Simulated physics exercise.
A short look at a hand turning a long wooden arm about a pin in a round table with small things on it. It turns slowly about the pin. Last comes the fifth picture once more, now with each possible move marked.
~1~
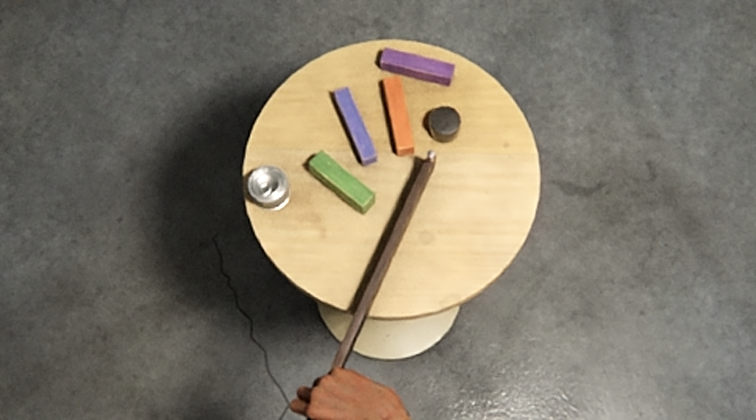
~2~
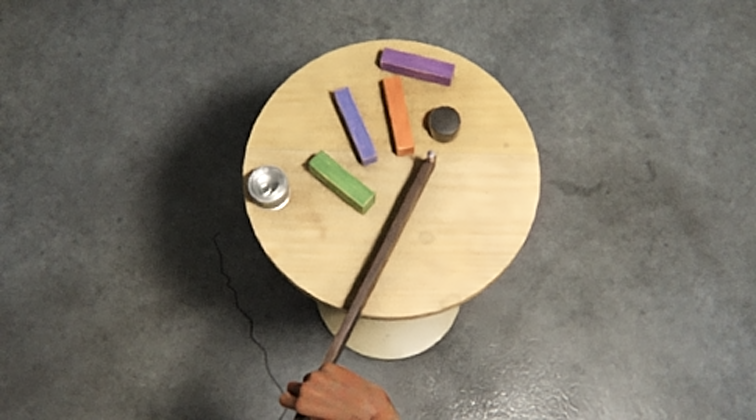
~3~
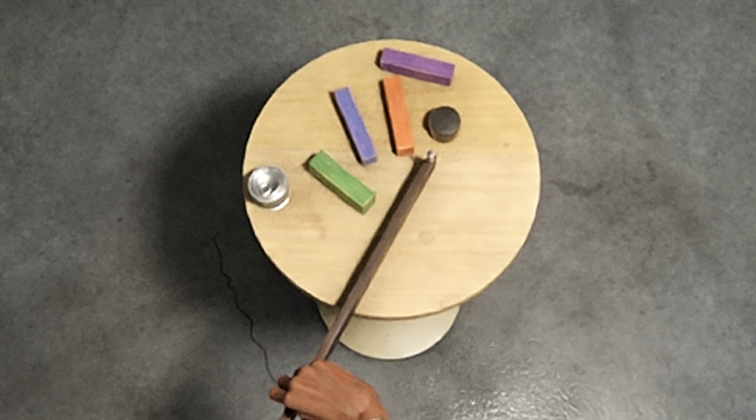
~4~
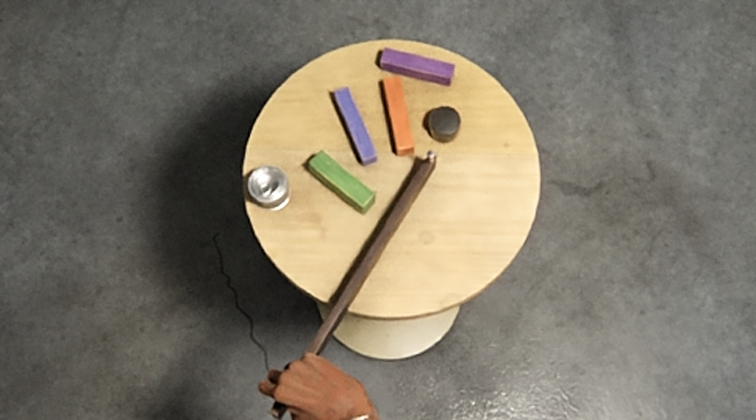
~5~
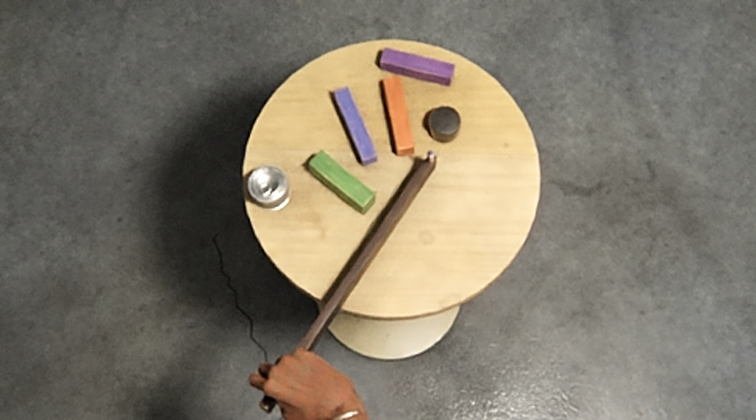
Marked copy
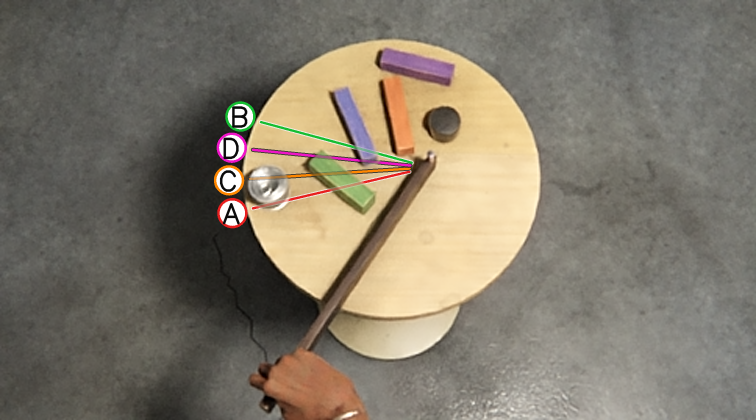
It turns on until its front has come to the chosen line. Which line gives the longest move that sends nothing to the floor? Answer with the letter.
It should halt at B.
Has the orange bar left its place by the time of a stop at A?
No.
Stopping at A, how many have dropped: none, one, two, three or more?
In all, none.
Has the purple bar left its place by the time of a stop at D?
No.
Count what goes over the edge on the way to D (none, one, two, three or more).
By then, none.
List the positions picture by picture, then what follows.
In the first frame, blue bar (356, 126); green bar (342, 183); grey tin (270, 188).
In the second frame, arm (386, 247); orange bar (399, 116).
In the third frame, arm (382, 245); black tin (445, 125).
In the fourth frame, arm (378, 243); green bar (342, 183).
In the fifth frame, arm (375, 241); orange bar (399, 116); purple bar (417, 67); black tin (445, 125).
On the copy, A at (331, 190); B at (336, 142); C at (330, 174); D at (332, 158).
On B. First, arm (341, 208); green bar (336, 173); grey tin (270, 188).
Then, arm (328, 165); grey tin (264, 155); green bar (320, 147).
Finally, arm (332, 133); grey tin (268, 101); green bar (325, 125); nothing has fallen.
By contrast, A is safe but short; C is safe but short; D is safe but short.
